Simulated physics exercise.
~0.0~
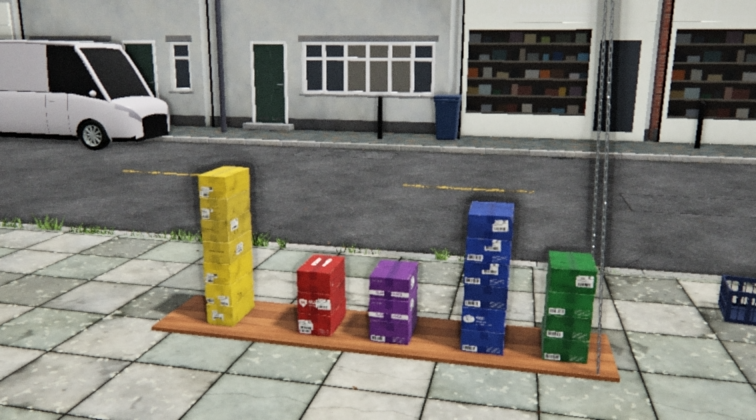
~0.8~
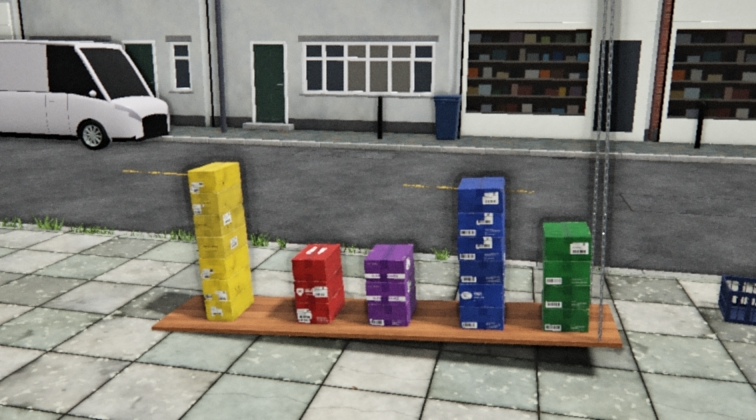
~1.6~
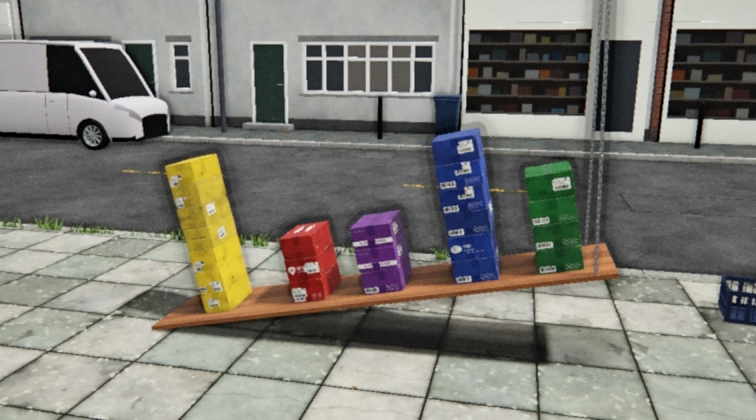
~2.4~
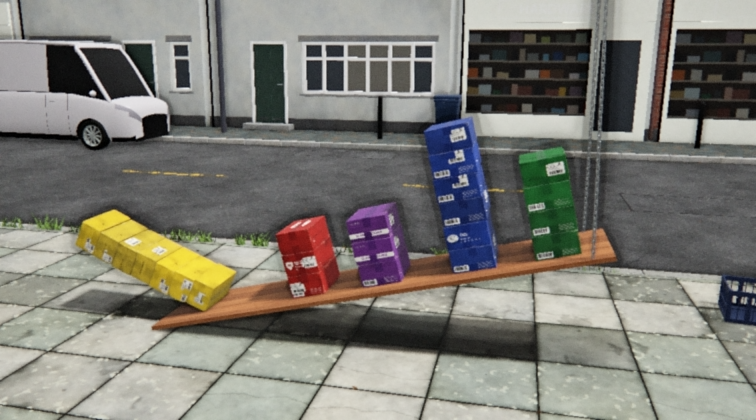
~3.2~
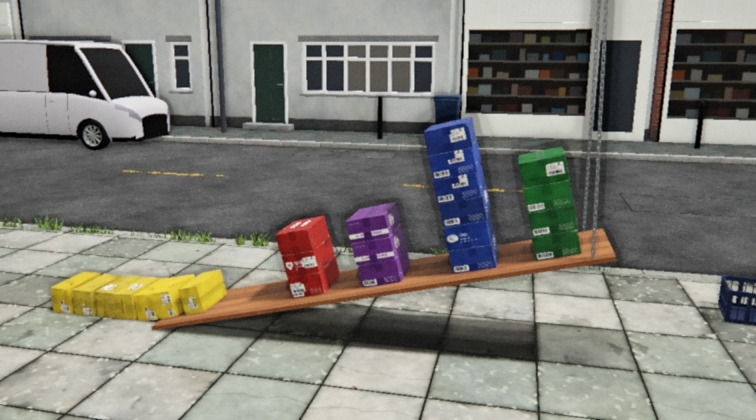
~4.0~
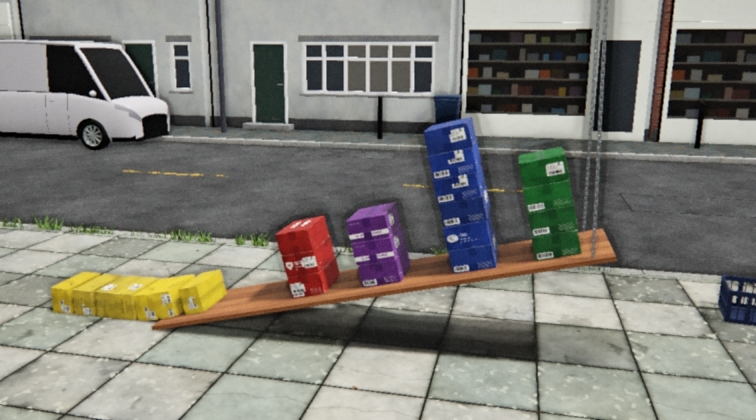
A flat wooden deck carrying five piles of parcels, yellow, red, purple, blue and green, lies on a paved area beside a road. Its right end starts to rise next to a hanging chain, and all the piles lean left along with the slope. As the deck gets steeper, the tall yellow pile at the low left end tips over and topples leftward off the edge. Its parcels land in a row on the paving, lying on their sides. The deck stops rising and stays tilted, with the red, purple, blue and green piles still stacked on it.
